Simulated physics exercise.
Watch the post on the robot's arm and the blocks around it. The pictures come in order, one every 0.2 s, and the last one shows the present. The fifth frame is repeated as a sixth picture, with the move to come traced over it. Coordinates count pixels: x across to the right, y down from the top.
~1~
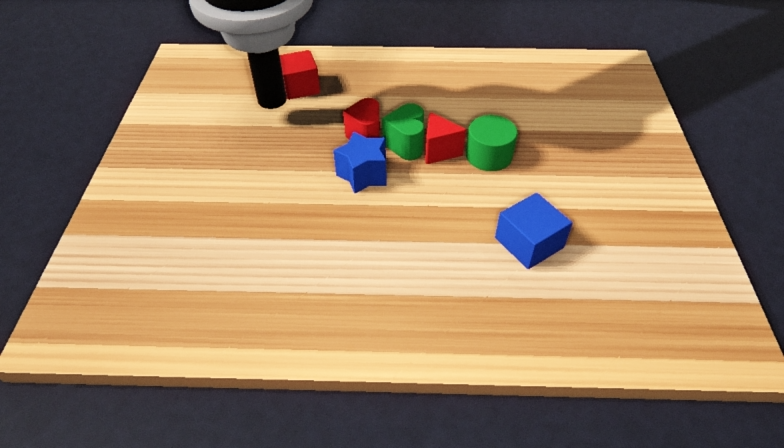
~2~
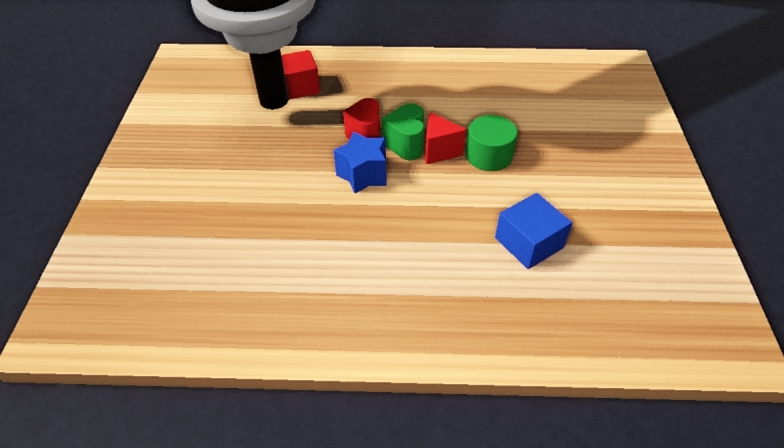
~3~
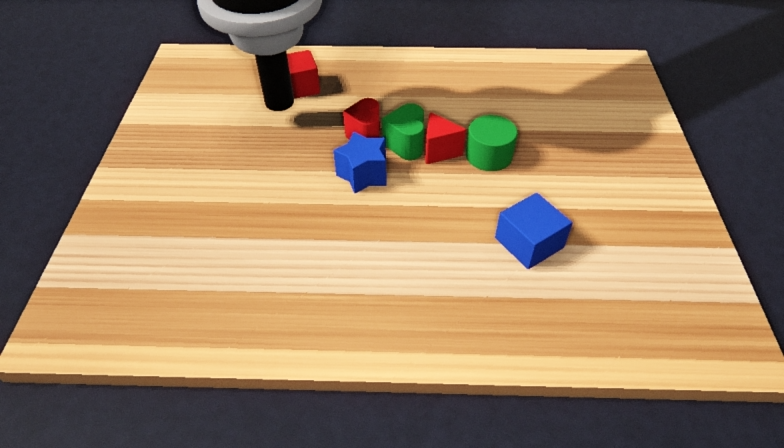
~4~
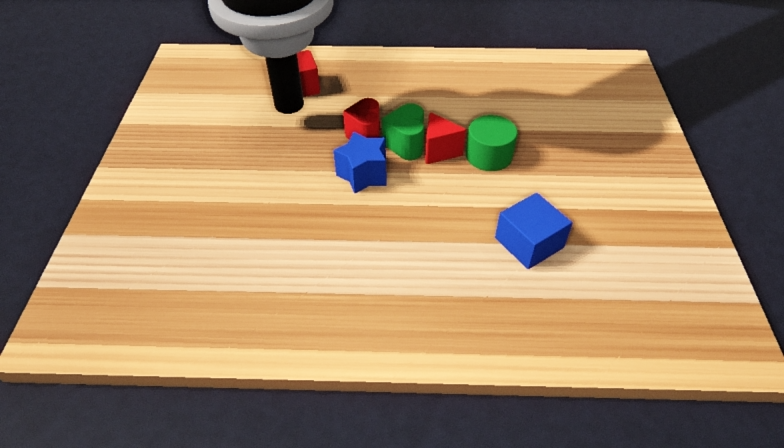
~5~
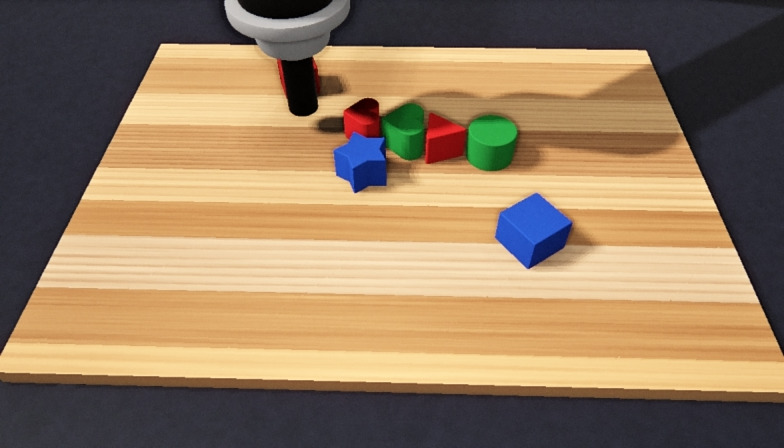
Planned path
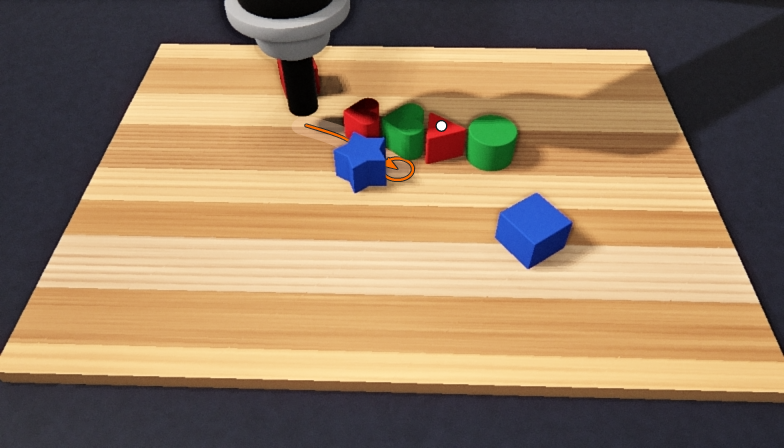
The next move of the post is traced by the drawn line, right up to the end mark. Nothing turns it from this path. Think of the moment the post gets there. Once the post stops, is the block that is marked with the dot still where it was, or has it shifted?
Displaced.
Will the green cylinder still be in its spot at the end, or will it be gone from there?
It gets pushed out of place.
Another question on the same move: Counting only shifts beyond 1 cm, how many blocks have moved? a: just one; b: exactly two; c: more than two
I choose c.
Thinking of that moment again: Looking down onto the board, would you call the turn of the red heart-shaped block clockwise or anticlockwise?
Rotates counter-clockwise.
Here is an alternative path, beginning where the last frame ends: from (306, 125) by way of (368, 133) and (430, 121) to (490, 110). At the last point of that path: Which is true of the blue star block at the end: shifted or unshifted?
At the moment the path ends, the blue star block still stands where it did.
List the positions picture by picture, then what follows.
The first picture shows post's lower end (272, 101); blue star block (362, 149); red heart-shaped block (364, 110); green heart-shaped block (407, 118); red triangle (441, 126); green cylinder (493, 129).
The second picture shows post (274, 101); blocks still.
The third picture shows post (280, 103); blocks still.
The fourth picture shows post (289, 105); blocks still.
The fifth picture shows post (304, 108); blue star block (362, 149); red heart-shaped block (364, 110); green heart-shaped block (407, 118); red triangle (441, 126); green cylinder (493, 129).
Drawn move, from (306, 125) over (354, 143) to (397, 169); the dot is on the red triangle.
What follows on the original path. One third of the way, post (337, 118); red heart-shaped block (372, 112); green heart-shaped block (411, 118).
Two thirds of the way, post (367, 134); blue star block (364, 153); red heart-shaped block (399, 119), turned 45° anticlockwise; green heart-shaped block (443, 121); red triangle (472, 132); green cylinder (521, 132).
At the end, post (398, 151); blue star block (369, 159), turned 30° clockwise; red heart-shaped block (414, 124), turned 110° anticlockwise; green heart-shaped block (451, 115), turned 30° clockwise; red triangle (476, 132), turned 20° clockwise; green cylinder (521, 132).
